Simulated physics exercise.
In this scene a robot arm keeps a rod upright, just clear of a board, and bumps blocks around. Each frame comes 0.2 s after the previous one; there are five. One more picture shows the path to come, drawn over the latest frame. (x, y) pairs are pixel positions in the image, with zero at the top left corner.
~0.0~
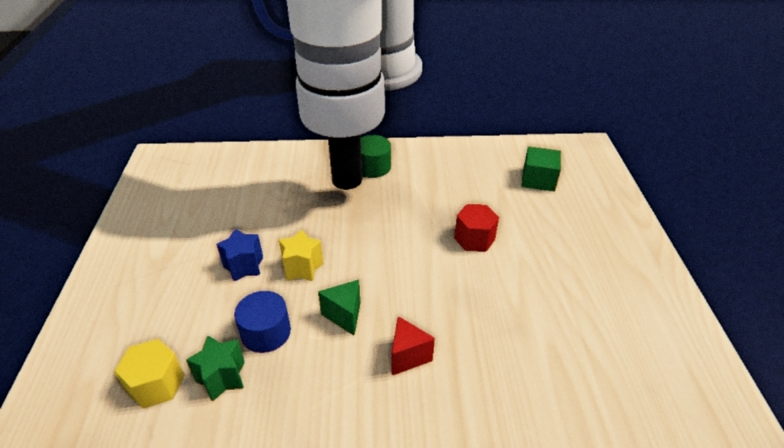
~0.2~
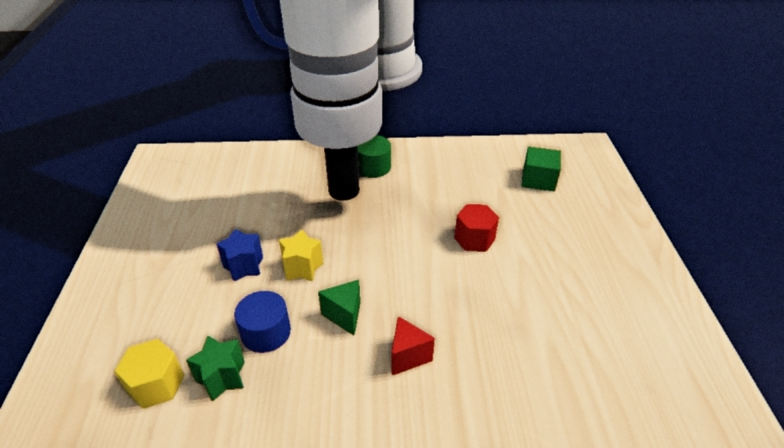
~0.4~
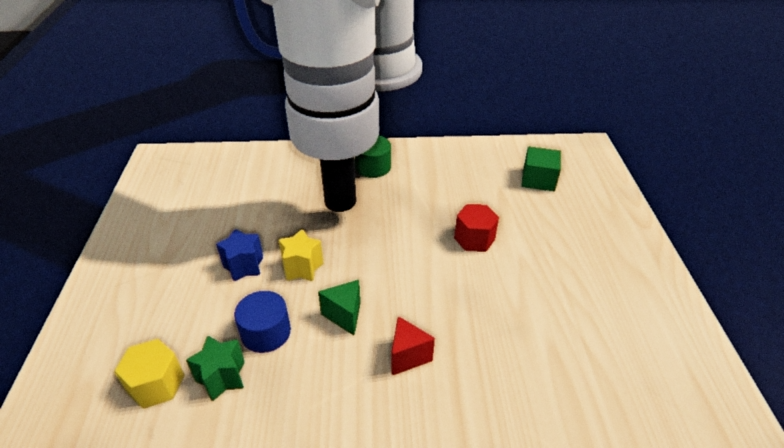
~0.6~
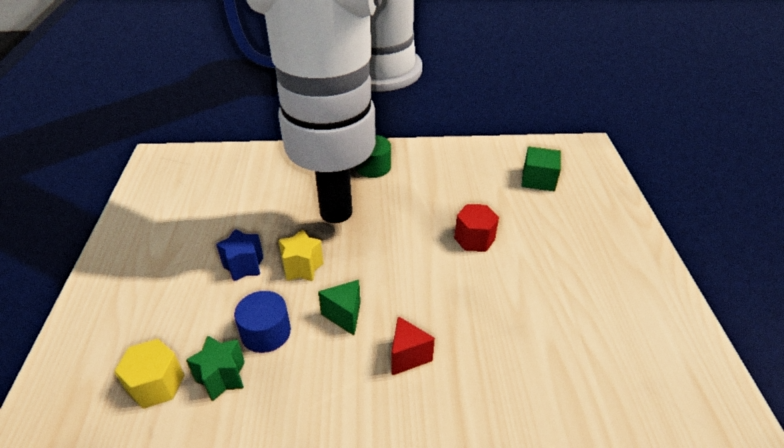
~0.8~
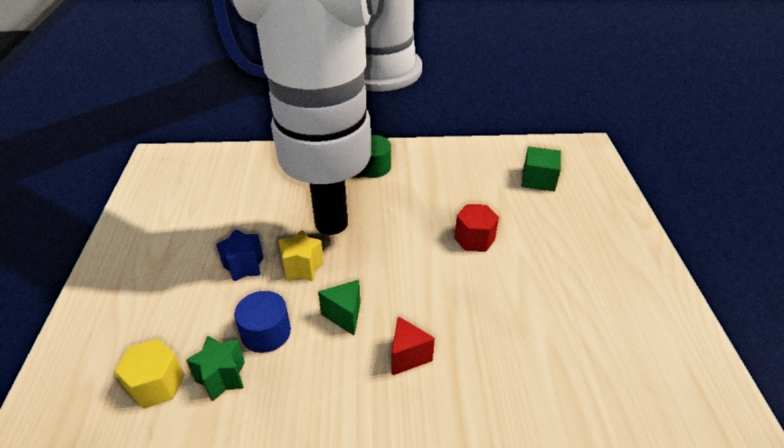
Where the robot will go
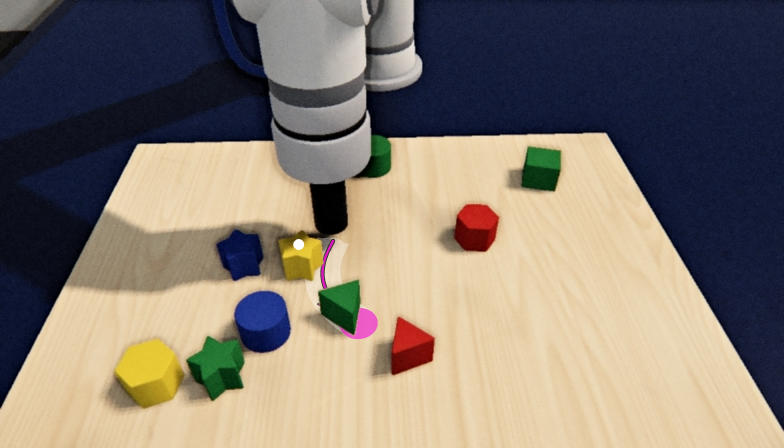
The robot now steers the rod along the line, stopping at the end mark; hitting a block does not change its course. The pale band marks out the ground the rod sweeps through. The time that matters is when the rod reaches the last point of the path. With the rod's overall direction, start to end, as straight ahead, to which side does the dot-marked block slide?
It moves off to the right.
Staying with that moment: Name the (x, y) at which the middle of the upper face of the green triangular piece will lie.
The green triangular piece ends near (376, 323).
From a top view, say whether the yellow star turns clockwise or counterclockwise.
Turns clockwise.
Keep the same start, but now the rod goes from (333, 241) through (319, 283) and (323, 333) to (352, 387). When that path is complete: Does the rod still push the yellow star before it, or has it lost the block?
When the path is over, you would find the yellow star off to the side or behind the rod.
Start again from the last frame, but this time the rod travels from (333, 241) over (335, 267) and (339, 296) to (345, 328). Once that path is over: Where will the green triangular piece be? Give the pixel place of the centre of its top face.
The spot you're after is about (351, 332) in the image.
The drawn path runs from (333, 241) by way of (323, 269) and (331, 298) to (359, 323); the dot is on the yellow star.
On the path given first. One third of the way, rod at (321, 252); yellow star at (287, 256), turned 30° clockwise.
Two thirds of the way, rod at (329, 282); yellow star at (285, 260), turned 50° clockwise; green triangular piece at (345, 296).
At the end, rod at (358, 307); yellow star at (285, 260), turned 50° clockwise; green triangular piece at (376, 323); red triangular piece not moved.
